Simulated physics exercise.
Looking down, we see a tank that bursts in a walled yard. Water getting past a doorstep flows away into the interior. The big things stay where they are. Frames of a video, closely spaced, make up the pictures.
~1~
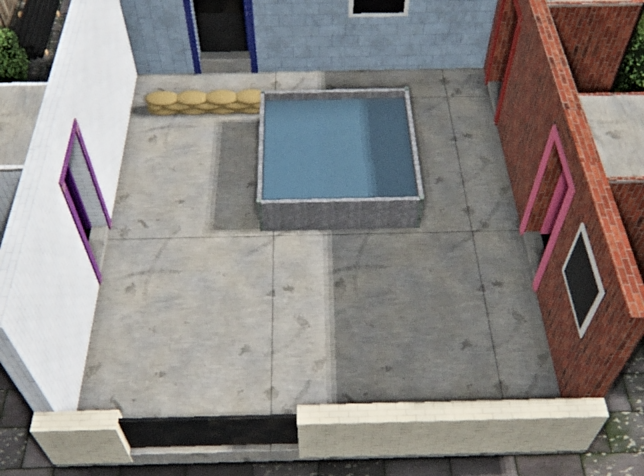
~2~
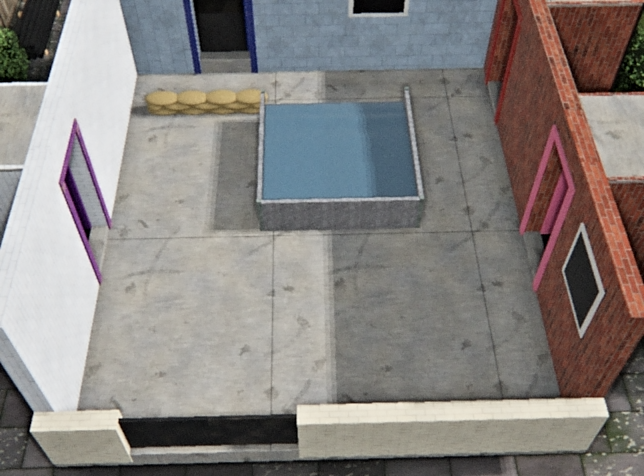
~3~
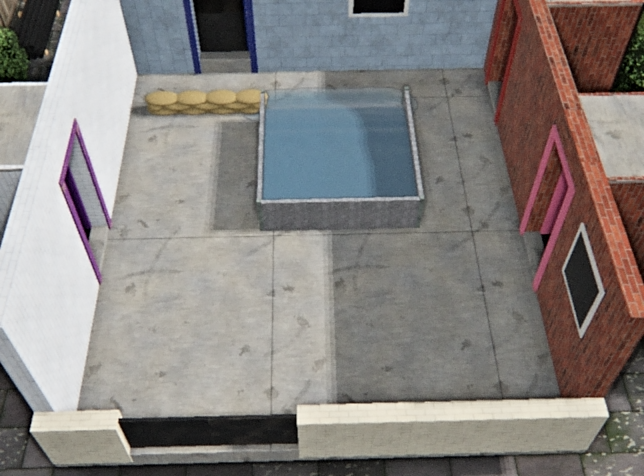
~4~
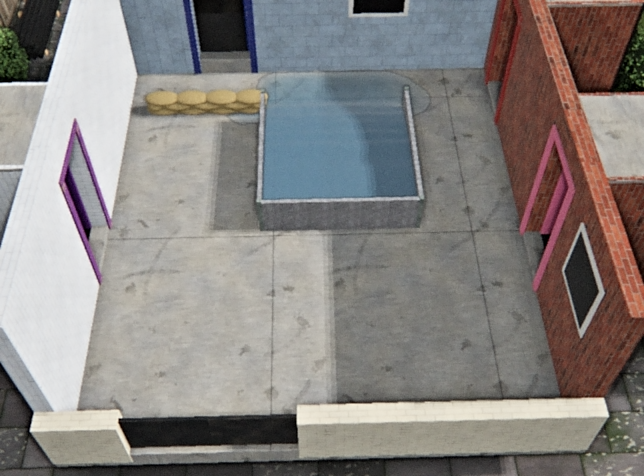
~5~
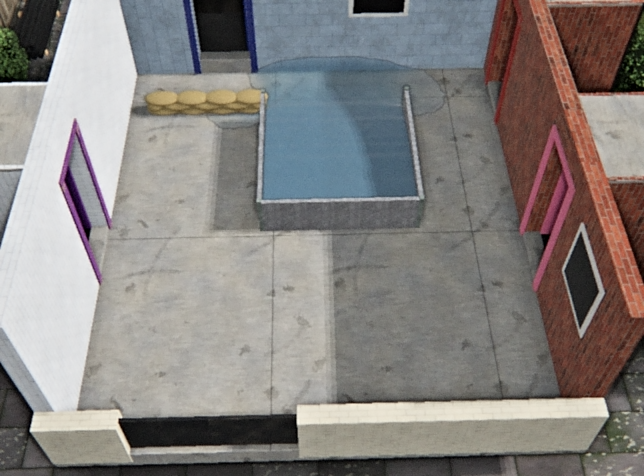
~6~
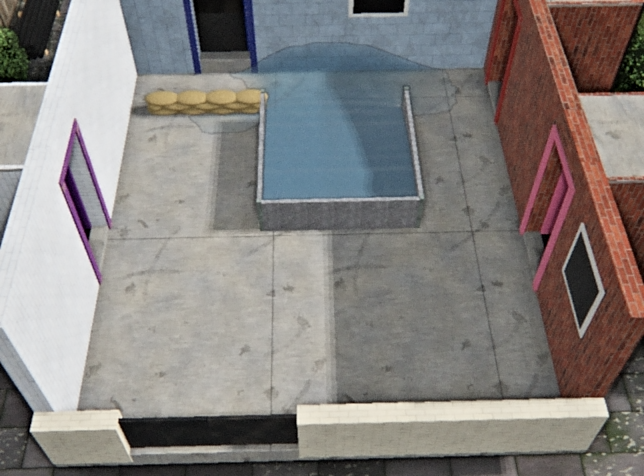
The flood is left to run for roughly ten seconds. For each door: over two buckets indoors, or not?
The pink door will let in an allowed amount; the red door will let in too much; the blue door will let in an allowed amount; the purple door will let in an allowed amount.
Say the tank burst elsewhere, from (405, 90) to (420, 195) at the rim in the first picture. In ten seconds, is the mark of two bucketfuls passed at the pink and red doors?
The pink door tops the limit and the red door tops the limit.
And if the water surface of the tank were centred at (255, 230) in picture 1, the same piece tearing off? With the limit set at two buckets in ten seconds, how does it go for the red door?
Reading for the red door: It admits more.
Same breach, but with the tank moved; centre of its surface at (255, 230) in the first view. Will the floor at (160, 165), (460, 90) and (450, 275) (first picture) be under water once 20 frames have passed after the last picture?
First spot swamped, second swamped, third bare.
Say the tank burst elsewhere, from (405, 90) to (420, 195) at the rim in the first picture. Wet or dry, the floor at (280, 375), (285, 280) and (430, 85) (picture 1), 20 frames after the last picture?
Following the listed order, the three come out not reached, not reached and reached by the spill.
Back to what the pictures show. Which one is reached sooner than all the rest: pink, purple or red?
Result: The red-painted one is first.
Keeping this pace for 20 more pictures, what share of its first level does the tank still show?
Roughly 32 percent.
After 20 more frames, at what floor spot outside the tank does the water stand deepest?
Answer: (185, 95).
A moment on, water covers 15 % of the floor; the pink door not reached, the red door not reached, the blue door wet at the sill, nothing in, the purple door not reached.
Next, water covers 20 % of the floor; the pink door not reached, the red door over two buckets in, the blue door wet at the sill, nothing in, the purple door not reached.
Then, water covers 45 % of the floor; the pink door wet at the sill, nothing in, the red door far over two buckets in, the blue door wet at the sill, nothing in, the purple door wet at the sill, nothing in.
Later, water covers 85 % of the floor; the pink door wet at the sill, nothing in, the red door far over two buckets in, the blue door wet at the sill, nothing in, the purple door wet at the sill, nothing in.
In the end, water covers 95 % of the floor; the pink door wet at the sill, nothing in, the red door far over two buckets in, the blue door wet at the sill, nothing in, the purple door wet at the sill, nothing in.
